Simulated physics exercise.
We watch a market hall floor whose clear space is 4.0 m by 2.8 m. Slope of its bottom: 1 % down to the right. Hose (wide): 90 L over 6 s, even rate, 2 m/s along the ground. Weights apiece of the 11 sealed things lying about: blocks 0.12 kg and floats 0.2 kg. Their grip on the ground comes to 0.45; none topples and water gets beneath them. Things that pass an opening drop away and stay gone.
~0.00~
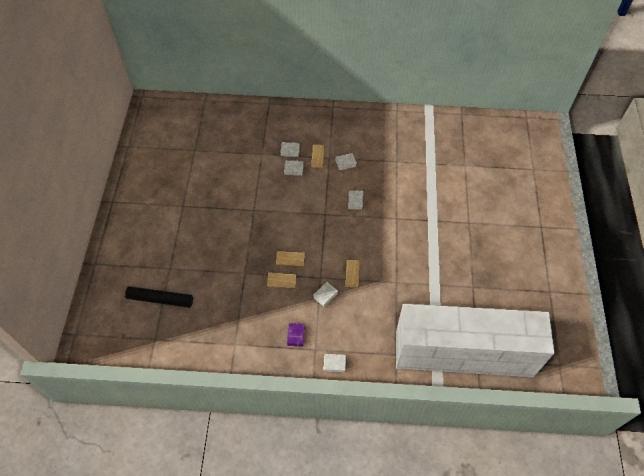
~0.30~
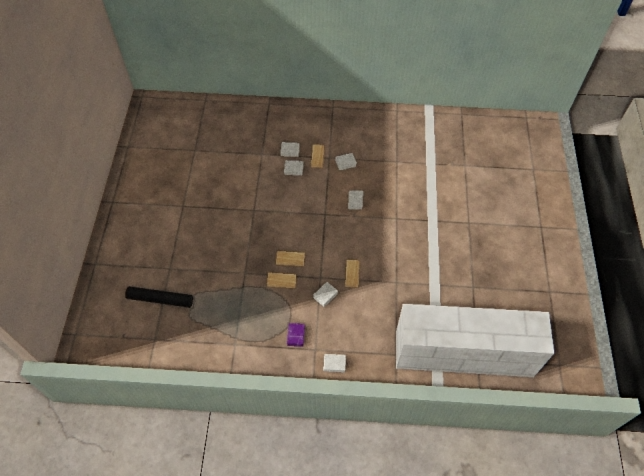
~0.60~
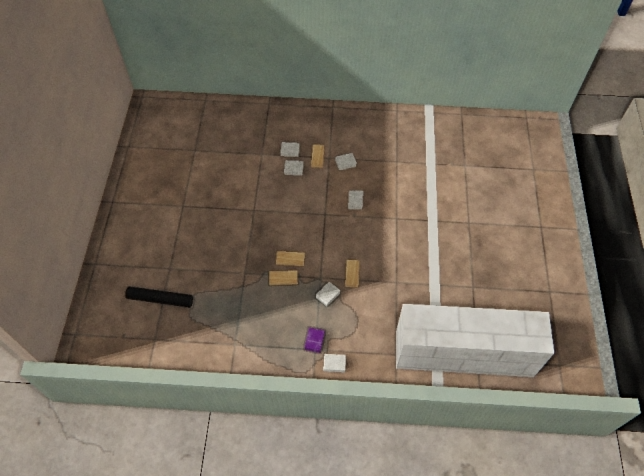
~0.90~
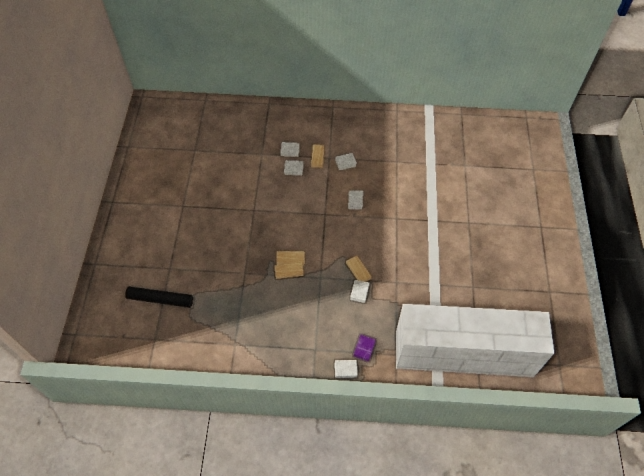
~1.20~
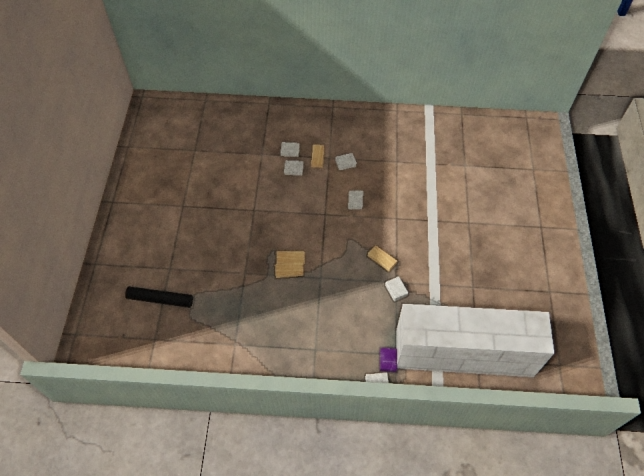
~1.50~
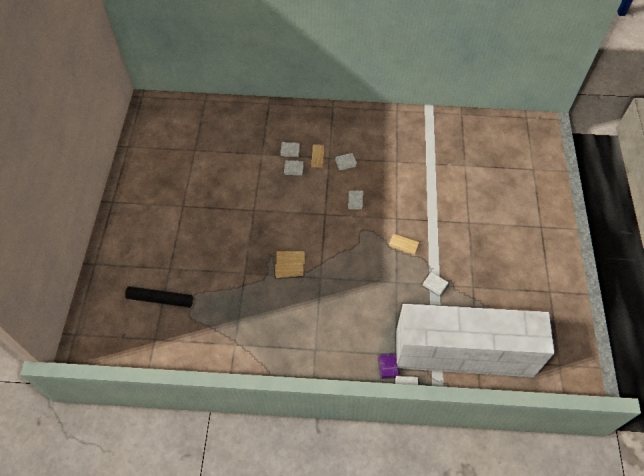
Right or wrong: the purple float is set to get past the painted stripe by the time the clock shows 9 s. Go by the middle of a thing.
Right.
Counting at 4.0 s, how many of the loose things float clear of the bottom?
Total: 0.
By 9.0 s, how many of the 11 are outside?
Tally so far: 3.
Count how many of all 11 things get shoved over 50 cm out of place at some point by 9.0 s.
I make that 4.
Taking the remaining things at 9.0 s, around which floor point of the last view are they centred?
Averaged position, last view: Near pixel (326, 196).
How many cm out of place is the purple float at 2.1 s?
I'd put it at around 80 cm.
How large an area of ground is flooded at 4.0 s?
Roughly 3.5 m2 of it is wet.
After 2.1 s the purple float is near (410, 376), 0.9 m from its start, afloat; 2 of 11 are over the mark; 2 afloat.
After 4.0 s the purple float has gone out; 3 of 11 are over the mark; 0 afloat.
After 6.3 s the purple float has gone out; 3 of 11 are over the mark; 0 afloat.
After 9.0 s the purple float has gone out; 3 of 11 are over the mark; 0 afloat.
